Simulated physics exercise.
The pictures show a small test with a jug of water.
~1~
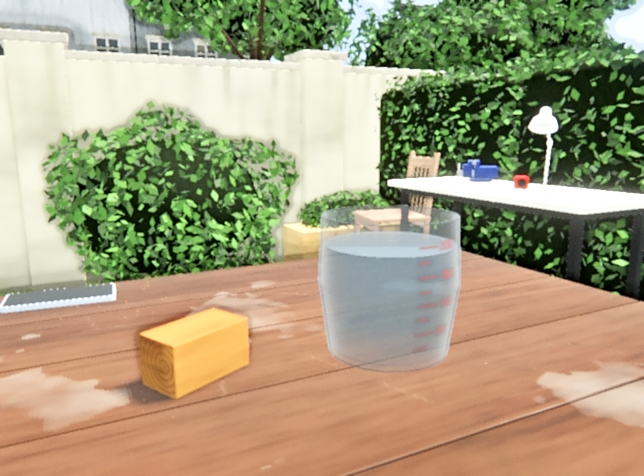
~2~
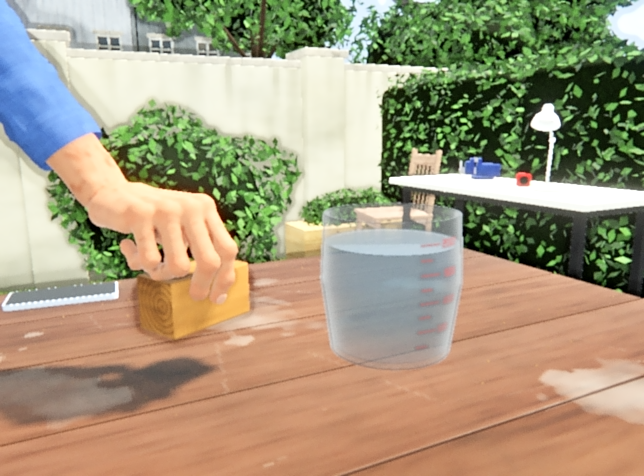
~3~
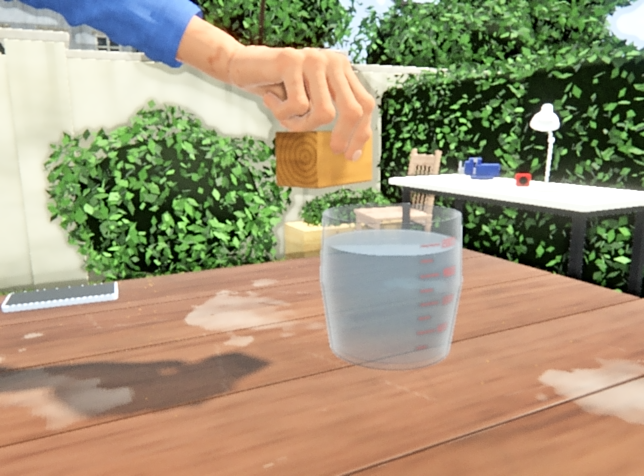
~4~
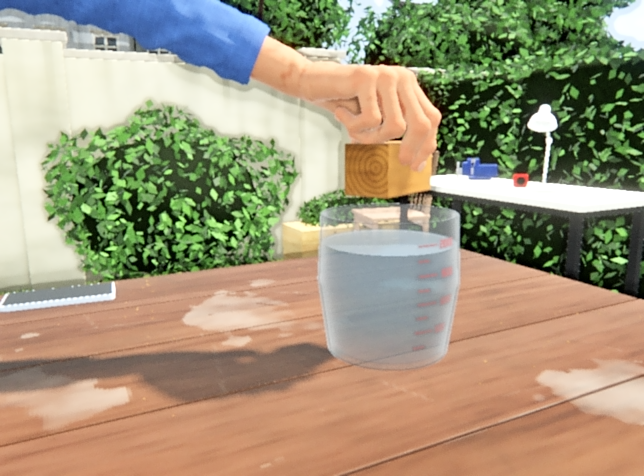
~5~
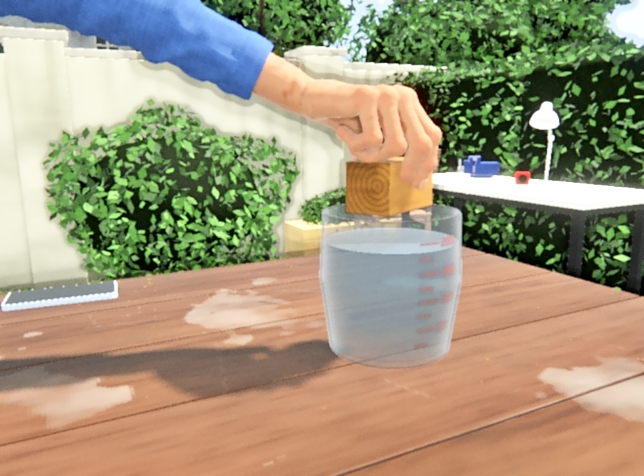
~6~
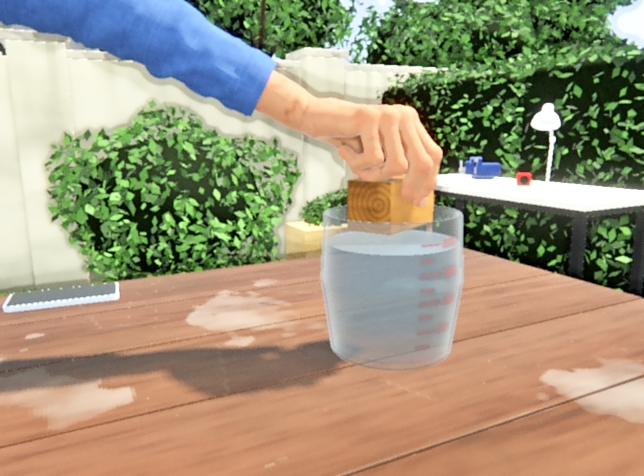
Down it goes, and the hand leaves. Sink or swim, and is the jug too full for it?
It bobs on top, and the jug keeps it all in.
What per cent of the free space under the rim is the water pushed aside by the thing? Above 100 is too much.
Some 30 per cent.
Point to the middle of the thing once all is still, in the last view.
Near (391, 237).
Shortly, the wooden block enters the water; the jug is about three quarters full.
Then, the wooden block comes up again; the jug is nearly full.
At the finish, the wooden block bobs at the top; the jug is nearly full; no mess.
